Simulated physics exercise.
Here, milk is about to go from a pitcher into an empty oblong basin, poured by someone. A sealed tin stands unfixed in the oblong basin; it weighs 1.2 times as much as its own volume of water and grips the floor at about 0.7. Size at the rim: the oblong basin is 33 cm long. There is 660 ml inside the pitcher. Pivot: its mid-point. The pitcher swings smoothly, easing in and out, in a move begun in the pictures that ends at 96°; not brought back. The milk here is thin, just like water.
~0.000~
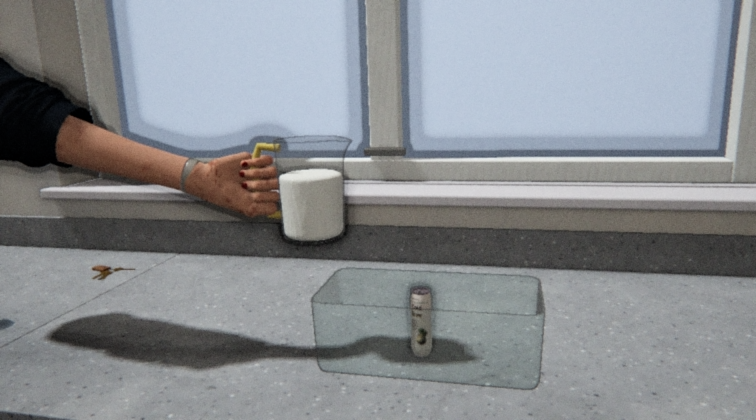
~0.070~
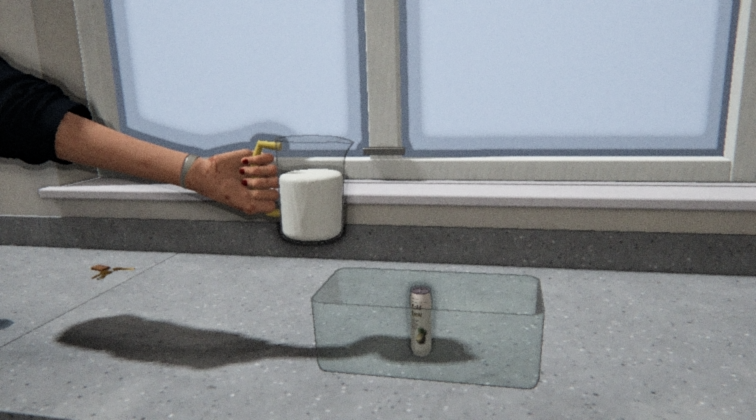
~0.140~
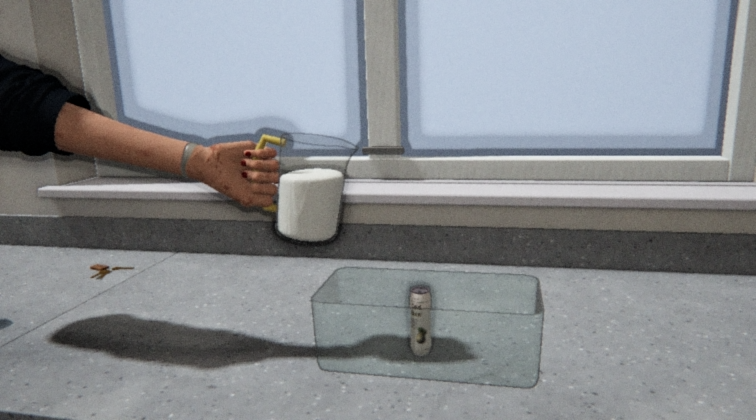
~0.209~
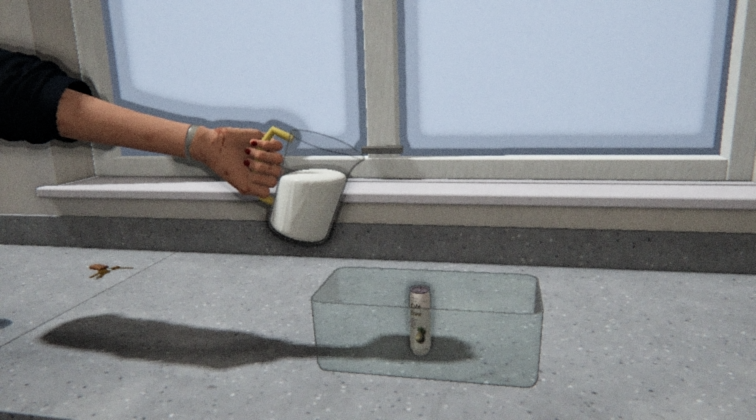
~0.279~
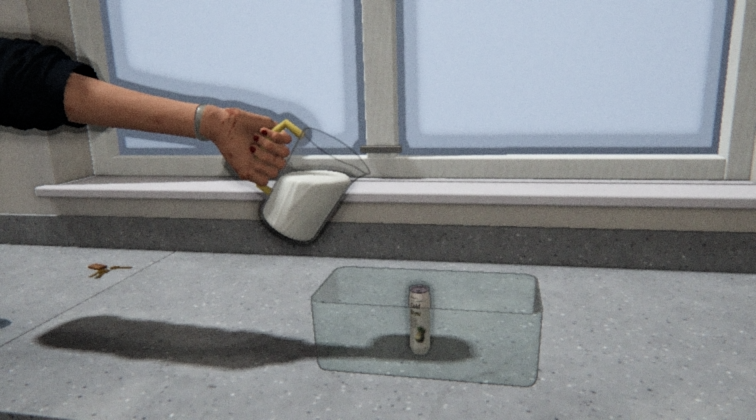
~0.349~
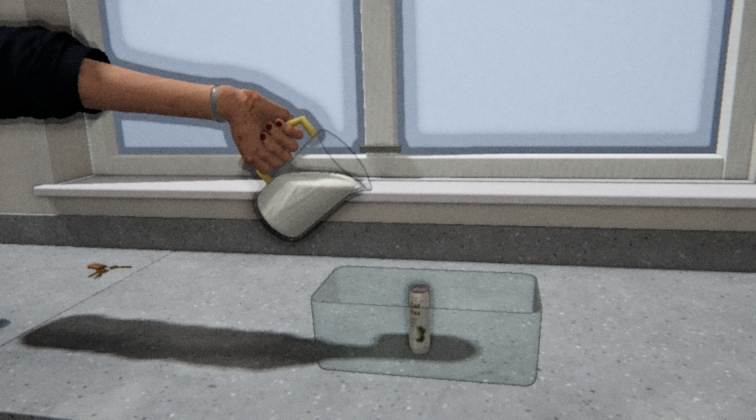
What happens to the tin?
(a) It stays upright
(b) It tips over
b.
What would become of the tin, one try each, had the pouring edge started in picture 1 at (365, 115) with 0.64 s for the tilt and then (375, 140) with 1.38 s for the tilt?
Run one: It does not tip. Run two: It does not tip.
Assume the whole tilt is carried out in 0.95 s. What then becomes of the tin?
Then the tin tumbles.
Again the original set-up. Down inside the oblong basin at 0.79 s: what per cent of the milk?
The fraction sits near 42 in a hundred.
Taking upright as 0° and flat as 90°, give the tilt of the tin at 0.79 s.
The tilt comes to near 20°.
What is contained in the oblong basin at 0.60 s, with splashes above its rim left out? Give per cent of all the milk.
Some 5 per cent.
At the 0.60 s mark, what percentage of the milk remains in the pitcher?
74 %.
Then, 0.60 s in, the tilt is 92° and 75 per cent is still to pour; the tin stands where it began.
Then, 0.79 s in, the tilt is 96° and 35 per cent is still to pour; the tin leans 22°.
Then, 0.98 s in, the tilt is 96° and 15 per cent is still to pour; the tin lies on its side.
Then, 1.19 s in, the tilt is 96° and 5 per cent is still to pour; the tin lies on its side.
Finally, the tin lies on its side.
